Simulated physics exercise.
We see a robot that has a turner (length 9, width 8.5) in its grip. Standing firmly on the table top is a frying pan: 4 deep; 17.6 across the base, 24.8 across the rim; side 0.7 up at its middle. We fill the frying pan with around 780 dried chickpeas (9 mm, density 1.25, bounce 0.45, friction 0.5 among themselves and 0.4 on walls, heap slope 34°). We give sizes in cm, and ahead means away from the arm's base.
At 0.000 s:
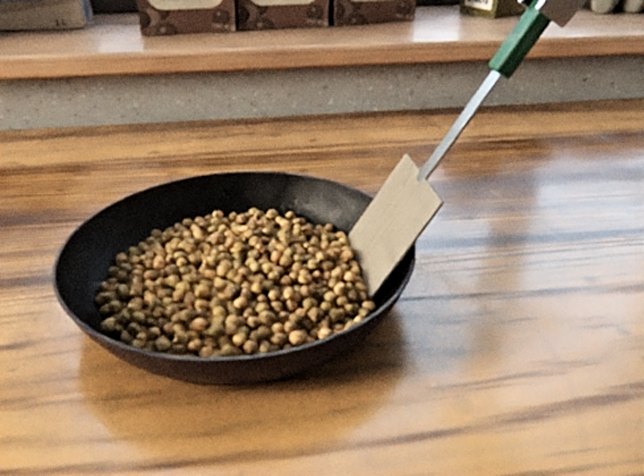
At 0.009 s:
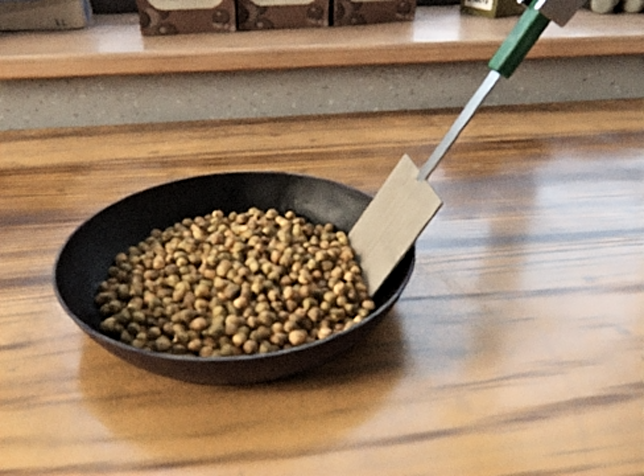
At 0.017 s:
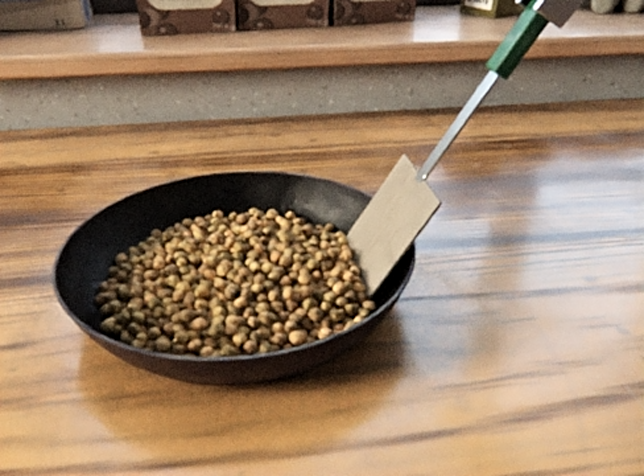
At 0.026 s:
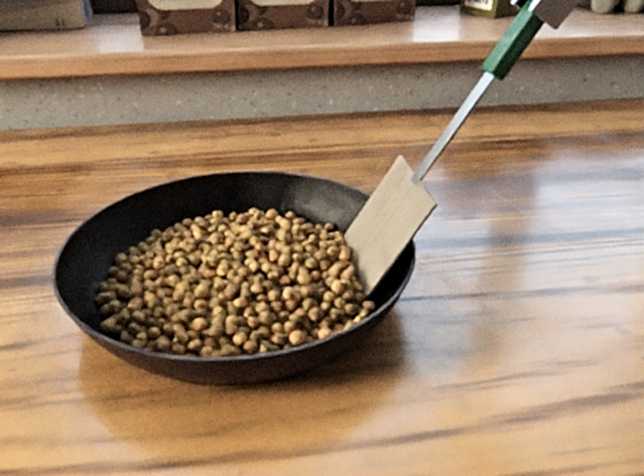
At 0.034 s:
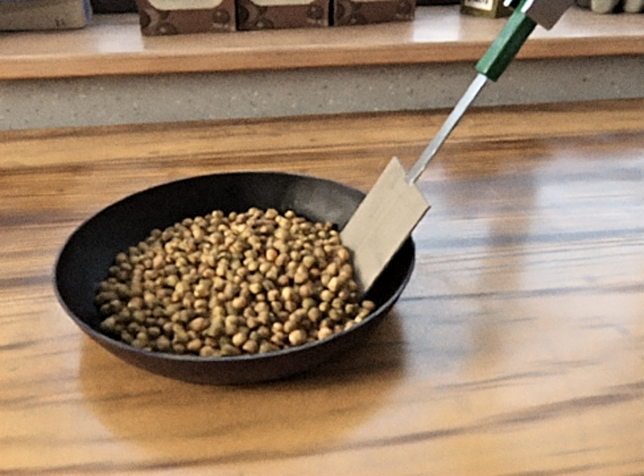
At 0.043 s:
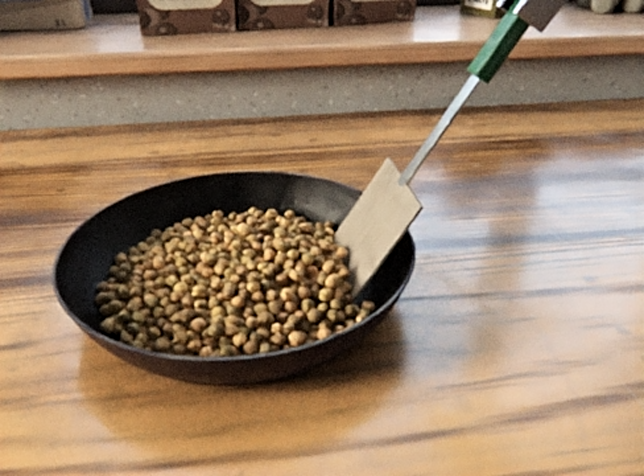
In this clip, a green-handled turner with a flat, pale blade rests at the right side of a dark frying pan heaped with dried chickpeas on a wooden table top, then shifts slightly left while the pan stays still.
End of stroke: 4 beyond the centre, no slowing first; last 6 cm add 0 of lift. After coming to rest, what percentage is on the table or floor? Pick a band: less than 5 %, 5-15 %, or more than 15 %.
It falls in the band less than 5 %.
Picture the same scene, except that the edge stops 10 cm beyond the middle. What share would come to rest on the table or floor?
That would be something like 30 in a hundred.
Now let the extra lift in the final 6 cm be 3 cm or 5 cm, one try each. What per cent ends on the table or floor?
First try about 0 %, second try about 0 %.
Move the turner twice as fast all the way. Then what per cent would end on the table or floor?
Then about 5 per cent.
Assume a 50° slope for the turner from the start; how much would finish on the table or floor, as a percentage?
About 0 per cent.
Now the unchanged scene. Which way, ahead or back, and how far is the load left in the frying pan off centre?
I'd put it at roughly 4.5 cm toward the front.
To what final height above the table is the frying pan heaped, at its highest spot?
Close to 5.0 centimetres high.
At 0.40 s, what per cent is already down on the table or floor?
About 0 per cent.
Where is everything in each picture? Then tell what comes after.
In the first frame, turner top edge at (424, 176), sloping 58°; upper third of the load around (246, 264), from x 100 to 370, top at y 215; 785 in the frying pan.
In the second frame, turner top edge at (423, 176), sloping 58°; upper third of the load around (246, 264), from x 100 to 370, top at y 215.
In the third frame, turner top edge at (422, 176), sloping 58°; upper third of the load around (247, 264), from x 100 to 370, top at y 215.
In the fourth frame, turner top edge at (418, 177), sloping 58°; upper third of the load around (249, 264), from x 100 to 370, top at y 215.
In the fifth frame, turner top edge at (411, 179), sloping 58°; upper third of the load around (251, 263), from x 100 to 370, top at y 215.
In the sixth frame, turner top edge at (404, 180), sloping 58°; upper third of the load around (253, 264), from x 100 to 370, top at y 215; 785 in the frying pan.
After 0.11 s, sloping 58°, highest piece 4 above the table; 785 in the frying pan.
After 0.17 s, sloping 58°, highest piece 4 above the table; 785 in the frying pan.
After 0.40 s, sloping 58°, highest piece 5 above the table; 784 in the frying pan, 1 on the table or floor.
After 1.45 s, sloping 58°, highest piece 5 above the table; 784 in the frying pan, 1 on the table or floor.
At rest, 784 in the frying pan, 1 on the table or floor. That is 0 % on the table or floor.
